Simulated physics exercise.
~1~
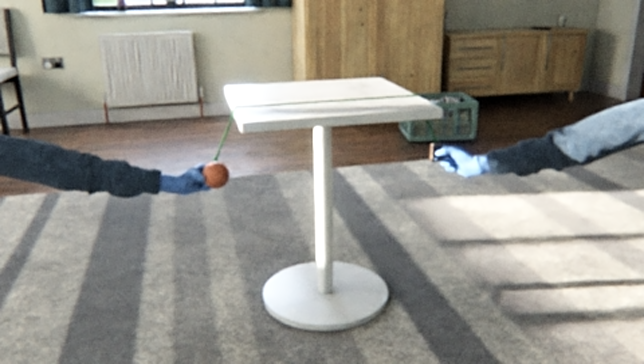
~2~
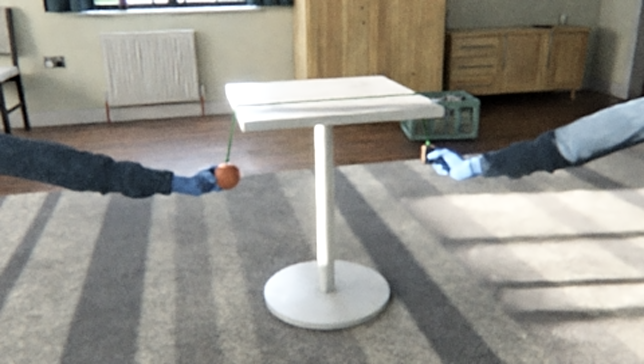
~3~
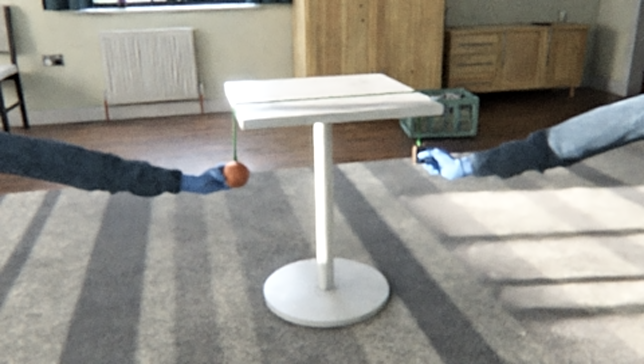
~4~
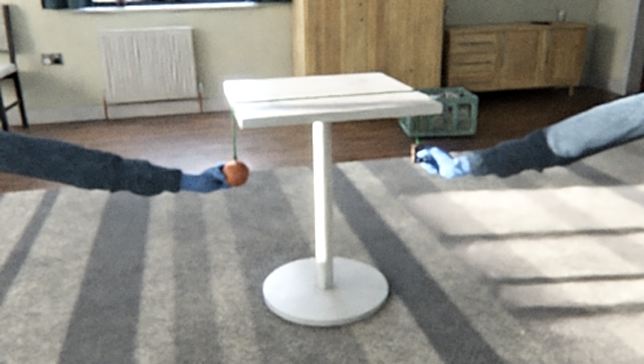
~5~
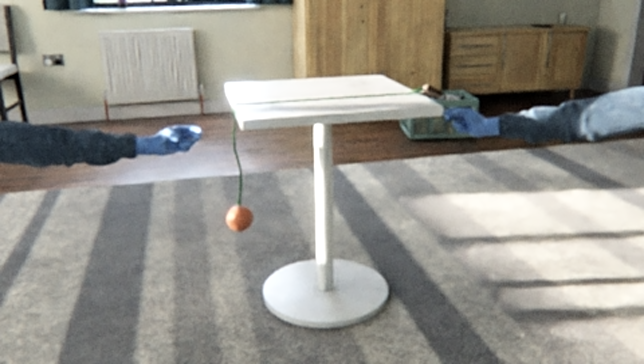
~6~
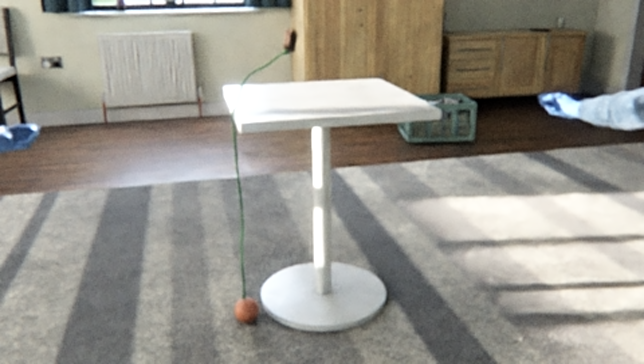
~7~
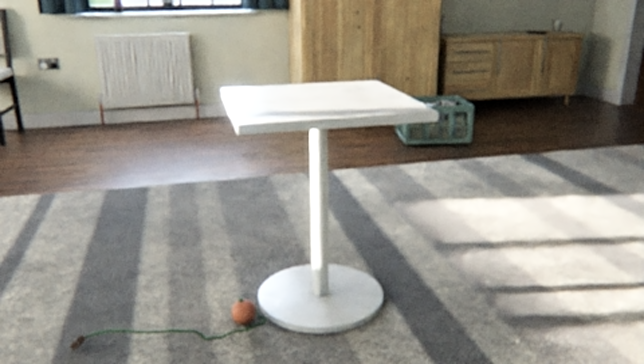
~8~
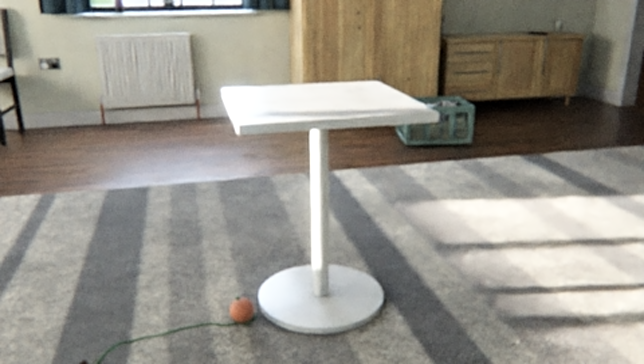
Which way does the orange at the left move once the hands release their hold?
The orange moves down, dropping beside the table until it reaches the carpet near the base.
In a sunlit room with a striped grey carpet, a white pedestal table stands with a green string laid across its top. A gloved hand at the left holds an orange on one end, while another at the right holds a small object on the other. The hands shift slightly and then let go, and the orange drops as the small object is pulled up to the tabletop. The orange reaches the floor beside the base, and the small object flies over the left edge. The string follows it down, ending on the carpet at the left with the orange.
